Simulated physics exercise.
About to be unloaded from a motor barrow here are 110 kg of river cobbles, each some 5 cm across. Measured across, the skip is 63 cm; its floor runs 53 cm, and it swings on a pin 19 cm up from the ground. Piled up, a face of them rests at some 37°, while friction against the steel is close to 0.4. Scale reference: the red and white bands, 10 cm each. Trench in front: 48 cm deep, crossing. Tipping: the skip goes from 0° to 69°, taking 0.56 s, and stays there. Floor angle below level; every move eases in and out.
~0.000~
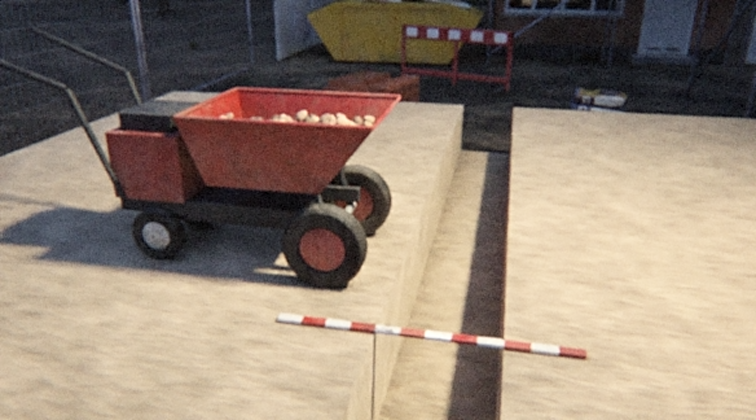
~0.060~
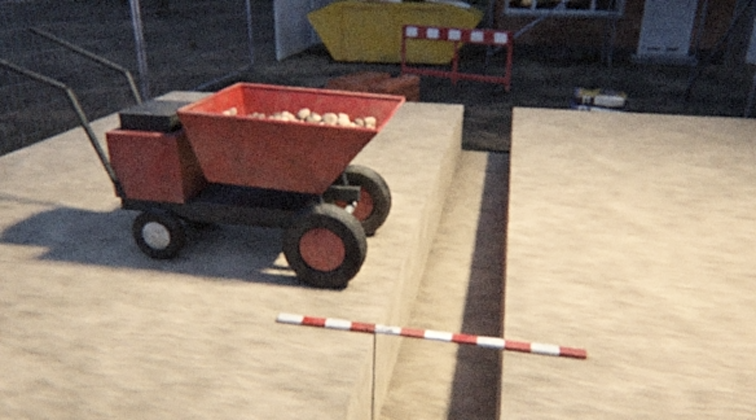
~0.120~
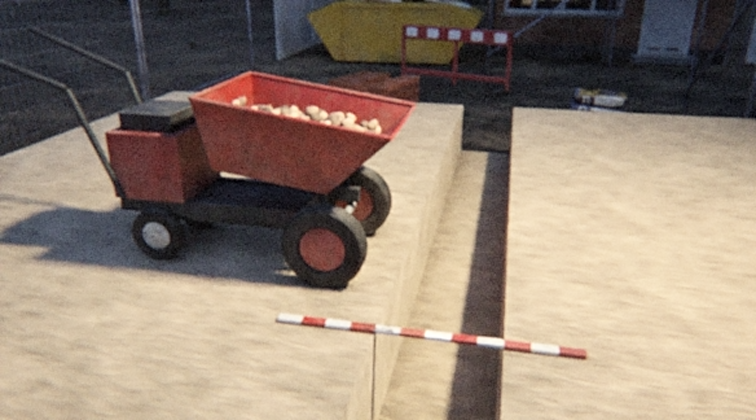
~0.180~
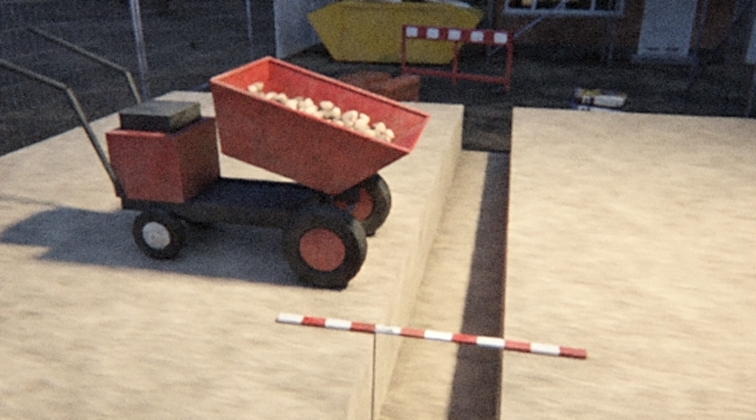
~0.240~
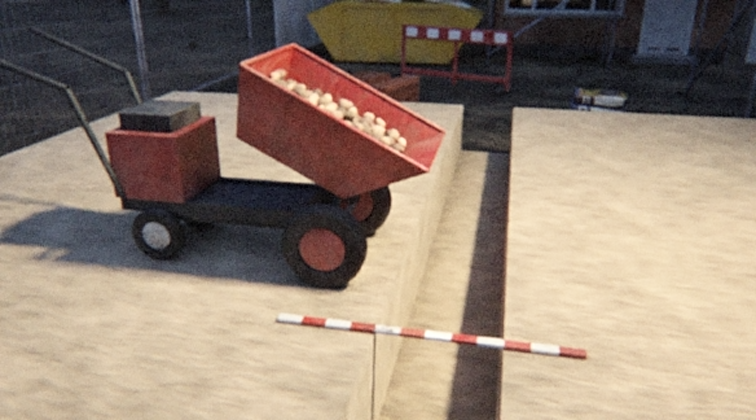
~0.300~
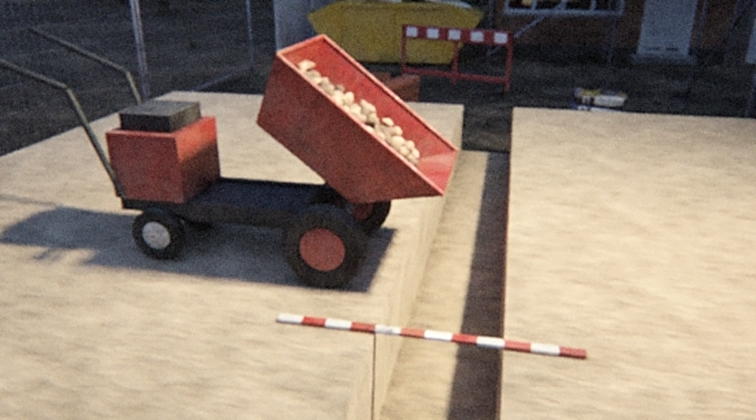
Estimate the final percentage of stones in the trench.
I would say 44 percent.
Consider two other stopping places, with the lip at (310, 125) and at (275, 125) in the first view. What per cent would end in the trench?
About 95 per cent from the first spot, about 100 from the second.
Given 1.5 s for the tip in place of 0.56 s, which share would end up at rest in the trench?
Then roughly 70 percent.
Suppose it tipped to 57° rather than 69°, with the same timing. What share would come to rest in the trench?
Share in trench: Approx. 30%.
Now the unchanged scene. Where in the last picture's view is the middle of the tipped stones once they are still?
The tipped stones centre close to (529, 271).
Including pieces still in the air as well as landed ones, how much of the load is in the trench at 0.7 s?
Approx. 10 % of the load.
After 0.4 s the floor is at 58°; 100 % in the skip; the foremost stones are at (435, 198).
After 0.7 s the floor is at 69°; 82 % in the skip, 12 % in the trench, 6 % past the trench; the foremost stones are at (526, 276).
After 1.0 s the floor is at 69°; 19 % in the skip, 25 % in the trench, 56 % past the trench; the foremost stones are at (709, 303).
After 3.0 s the floor is at 69°; 0 % in the skip, 44 % in the trench, 56 % past the trench; the foremost stones are past the picture's edge.
